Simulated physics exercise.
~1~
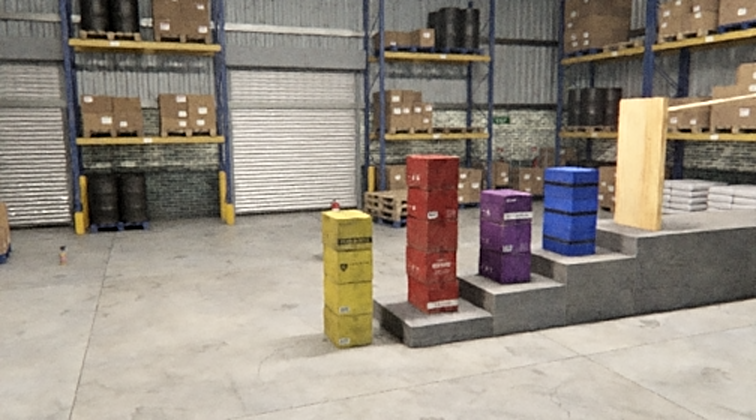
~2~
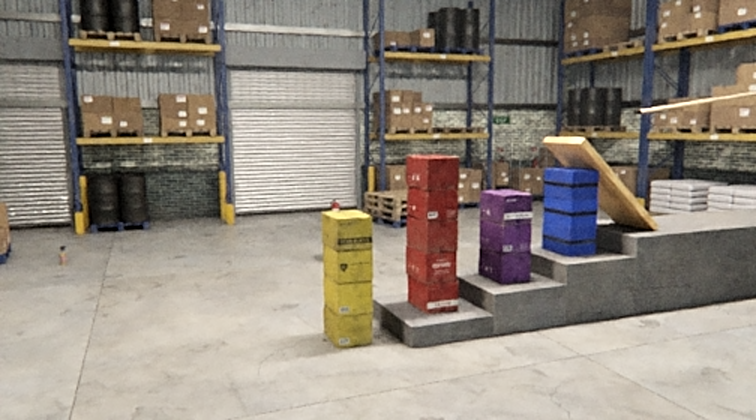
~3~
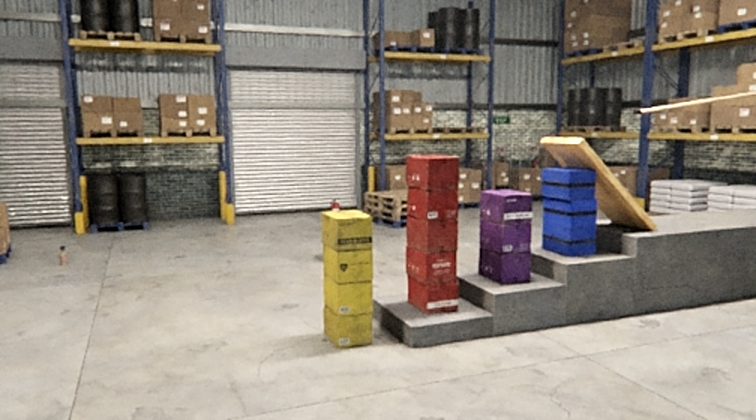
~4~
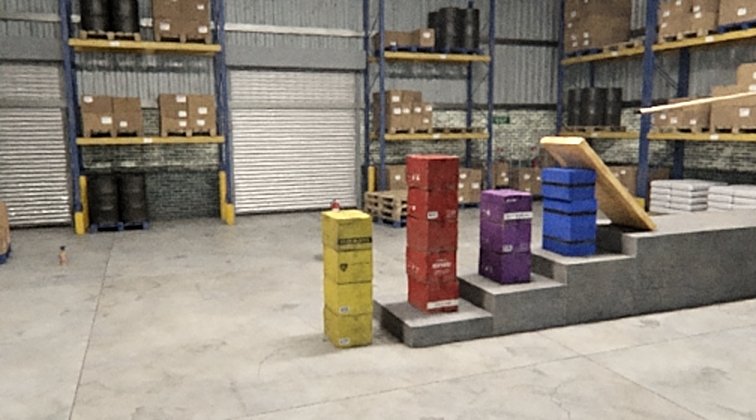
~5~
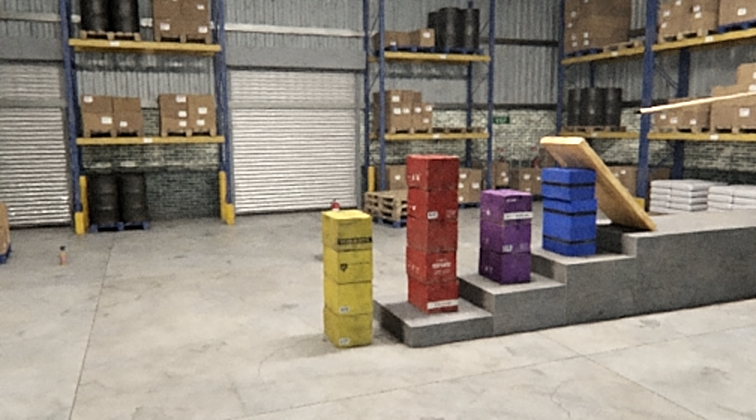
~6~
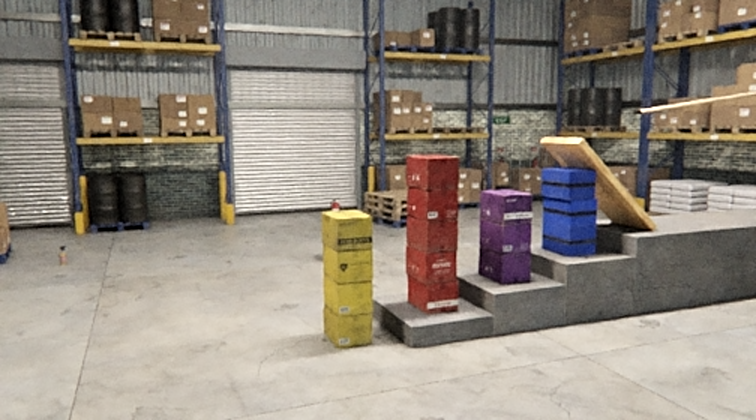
Tall wooden board tipping left on warehouse steps and coming to rest leaning against the blue carton stack, all four coloured stacks still standing.
